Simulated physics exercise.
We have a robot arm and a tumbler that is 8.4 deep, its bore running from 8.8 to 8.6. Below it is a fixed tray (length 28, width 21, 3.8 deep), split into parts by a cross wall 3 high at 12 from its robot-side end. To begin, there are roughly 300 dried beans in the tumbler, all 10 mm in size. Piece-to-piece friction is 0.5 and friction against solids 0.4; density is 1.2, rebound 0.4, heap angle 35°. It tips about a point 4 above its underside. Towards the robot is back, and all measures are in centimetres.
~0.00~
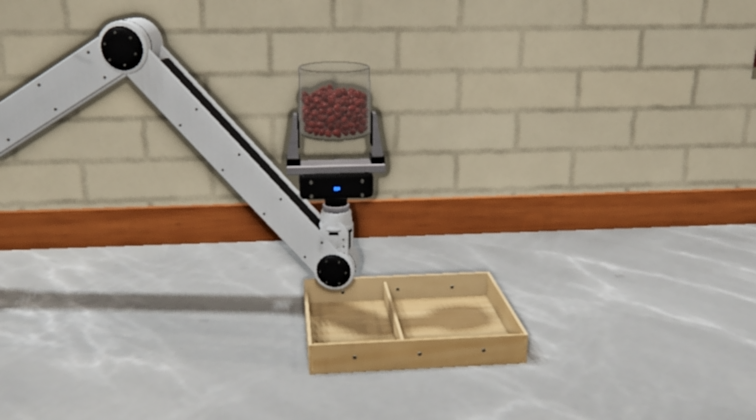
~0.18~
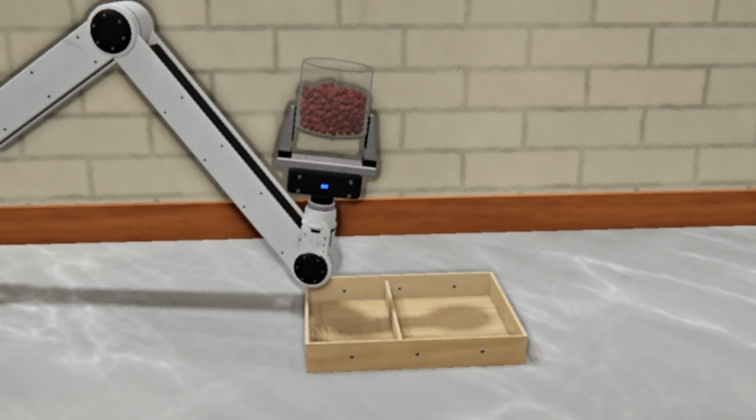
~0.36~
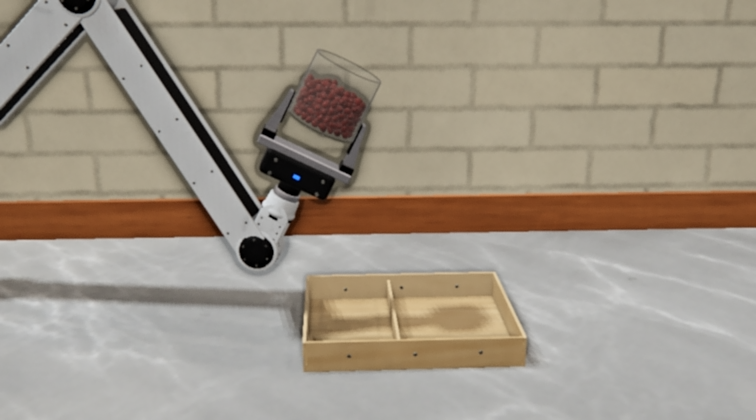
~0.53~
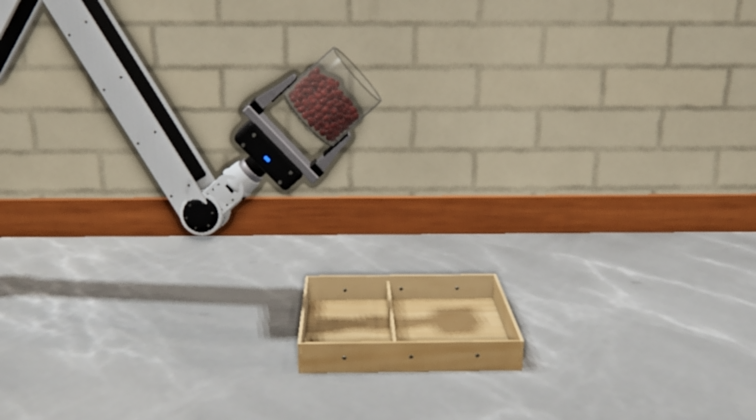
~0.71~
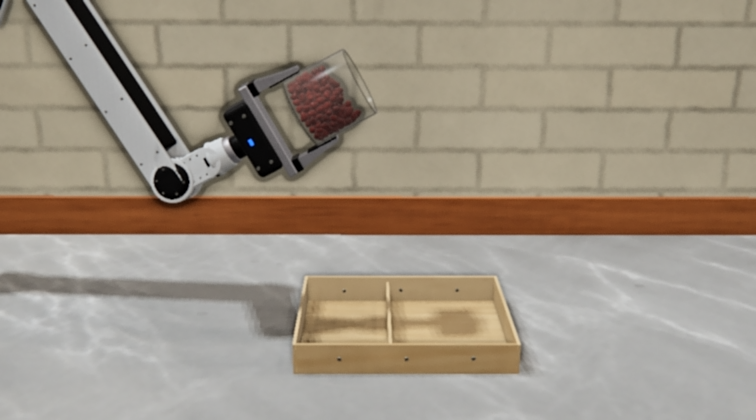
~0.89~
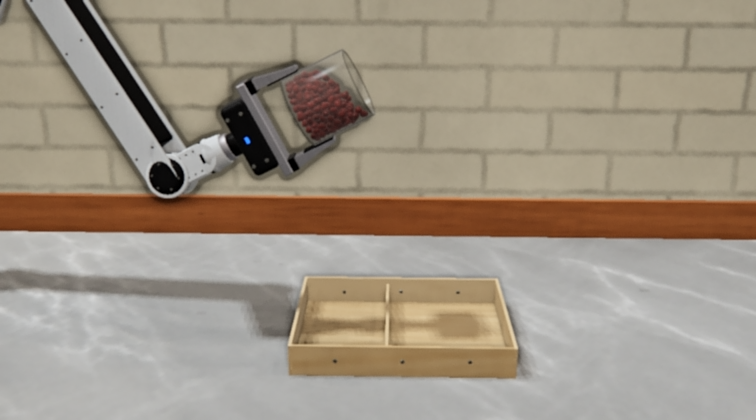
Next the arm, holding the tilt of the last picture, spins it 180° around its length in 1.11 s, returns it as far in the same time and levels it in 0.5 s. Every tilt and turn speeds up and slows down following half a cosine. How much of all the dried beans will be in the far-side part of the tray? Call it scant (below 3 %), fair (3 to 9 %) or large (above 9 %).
Scant.
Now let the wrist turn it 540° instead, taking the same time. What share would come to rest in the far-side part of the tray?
I'd expect some 0 per cent.
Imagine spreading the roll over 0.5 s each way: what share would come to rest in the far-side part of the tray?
Around 0 %.
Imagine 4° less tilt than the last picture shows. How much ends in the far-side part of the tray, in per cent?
Roughly 0 %.
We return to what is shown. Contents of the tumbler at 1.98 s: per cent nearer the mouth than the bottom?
I'd say about 25 %, give or take.
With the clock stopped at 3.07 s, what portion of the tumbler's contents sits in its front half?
It's close to 65 percent.
After 1.98 s, tipped 63°, highest piece 36 above the table; 294 in the tumbler, 2 in the far-side part.
After 3.07 s, tipped 63°, highest piece 36 above the table; 294 in the tumbler, 2 in the far-side part.
After 3.81 s, upright, highest piece 37 above the table; 293 in the tumbler, 3 in the far-side part.
After 4.51 s, upright, highest piece 37 above the table; 293 in the tumbler, 3 in the far-side part.
In the end, 293 in the tumbler, 3 in the far-side part. That is 1 % in the far-side part of the tray.
